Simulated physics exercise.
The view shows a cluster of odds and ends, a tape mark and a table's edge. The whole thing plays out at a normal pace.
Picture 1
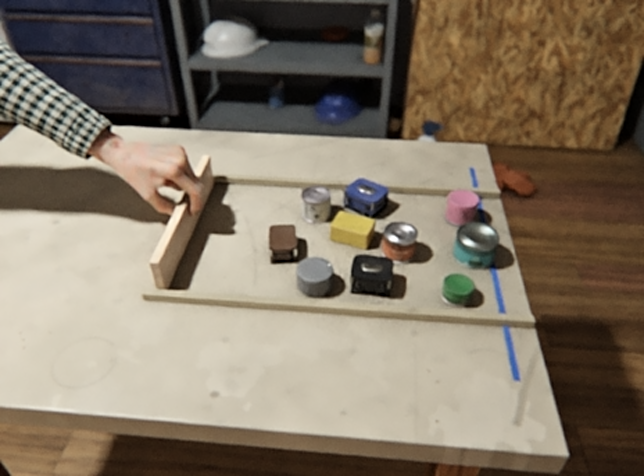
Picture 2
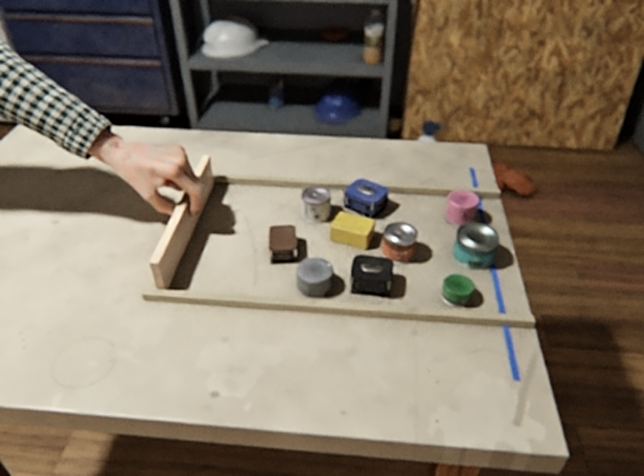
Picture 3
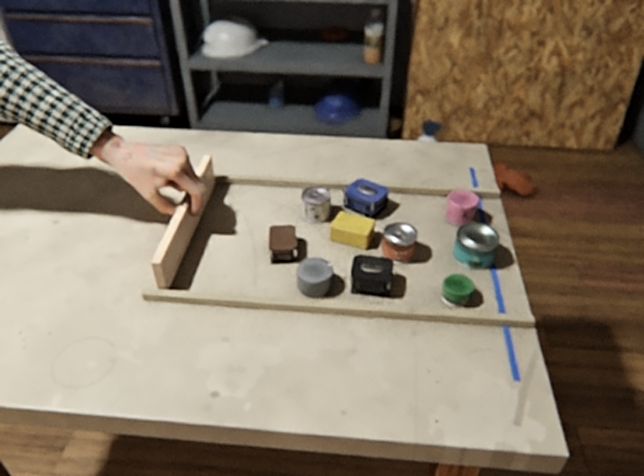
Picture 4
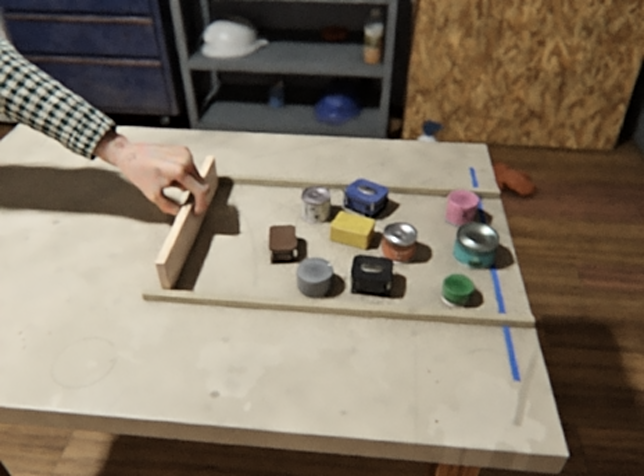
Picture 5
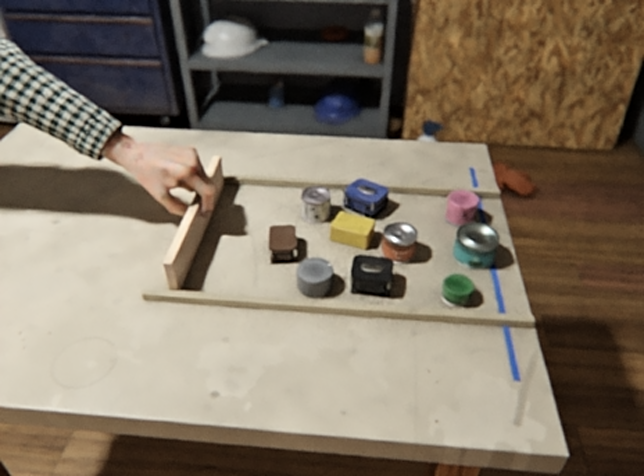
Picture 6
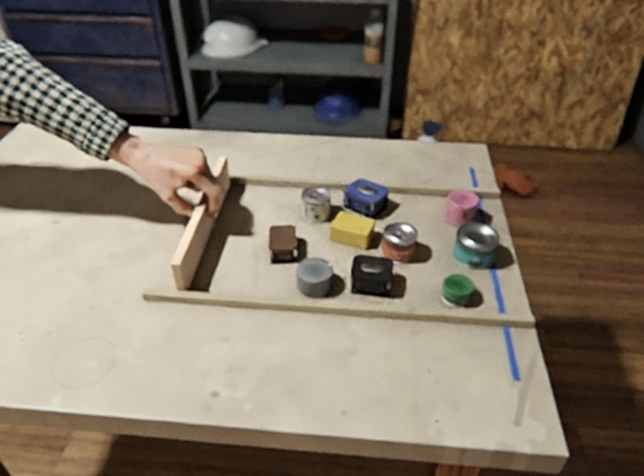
The clip shows a hand in a checked sleeve holding a wooden board upright on a table and sliding it slightly right toward a cluster of small tins, blocks and cases, which stay still near a strip of blue tape.
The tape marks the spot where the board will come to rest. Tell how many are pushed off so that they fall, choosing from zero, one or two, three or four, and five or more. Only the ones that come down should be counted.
The count is five or more.
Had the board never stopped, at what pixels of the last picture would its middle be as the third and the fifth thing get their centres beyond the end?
For the first, roughly (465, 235); for the next, roughly (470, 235).
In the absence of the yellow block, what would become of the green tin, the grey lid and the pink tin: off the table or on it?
Green tin: Over the edge; grey lid: Still there; pink tin: Over the edge.
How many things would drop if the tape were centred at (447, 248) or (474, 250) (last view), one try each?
Counts per try: 1; 5.
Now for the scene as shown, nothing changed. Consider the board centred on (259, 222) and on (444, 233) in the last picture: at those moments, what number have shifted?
So far 0, and 10 at the second.
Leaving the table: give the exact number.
The count is 5.
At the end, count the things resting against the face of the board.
5 in contact.
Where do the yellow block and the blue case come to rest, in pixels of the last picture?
The yellow block stops around (509, 237); the blue case around (500, 200).
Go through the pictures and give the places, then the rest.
In the first frame, turquoise pot (476, 246); pink tin (462, 208); green tin (458, 290); board (186, 217); tape (490, 251).
In the second frame, pink tin (462, 209); brown case (283, 244).
In the third frame, green tin (458, 290); orange pot (399, 243).
In the fourth frame, turquoise pot (476, 246); yellow block (353, 230).
In the fifth frame, pink tin (462, 209); board (198, 218).
In the sixth frame, turquoise pot (476, 246); pink tin (462, 209); green tin (458, 290); board (205, 218); tape (490, 251).
Soon after, none off yet; turquoise pot at rest near (476, 246); pink tin at rest near (462, 209); green tin at rest near (458, 290).
In the end, the number that fall off is five or more; gone, black case, orange pot, green tin, pink tin and turquoise pot.
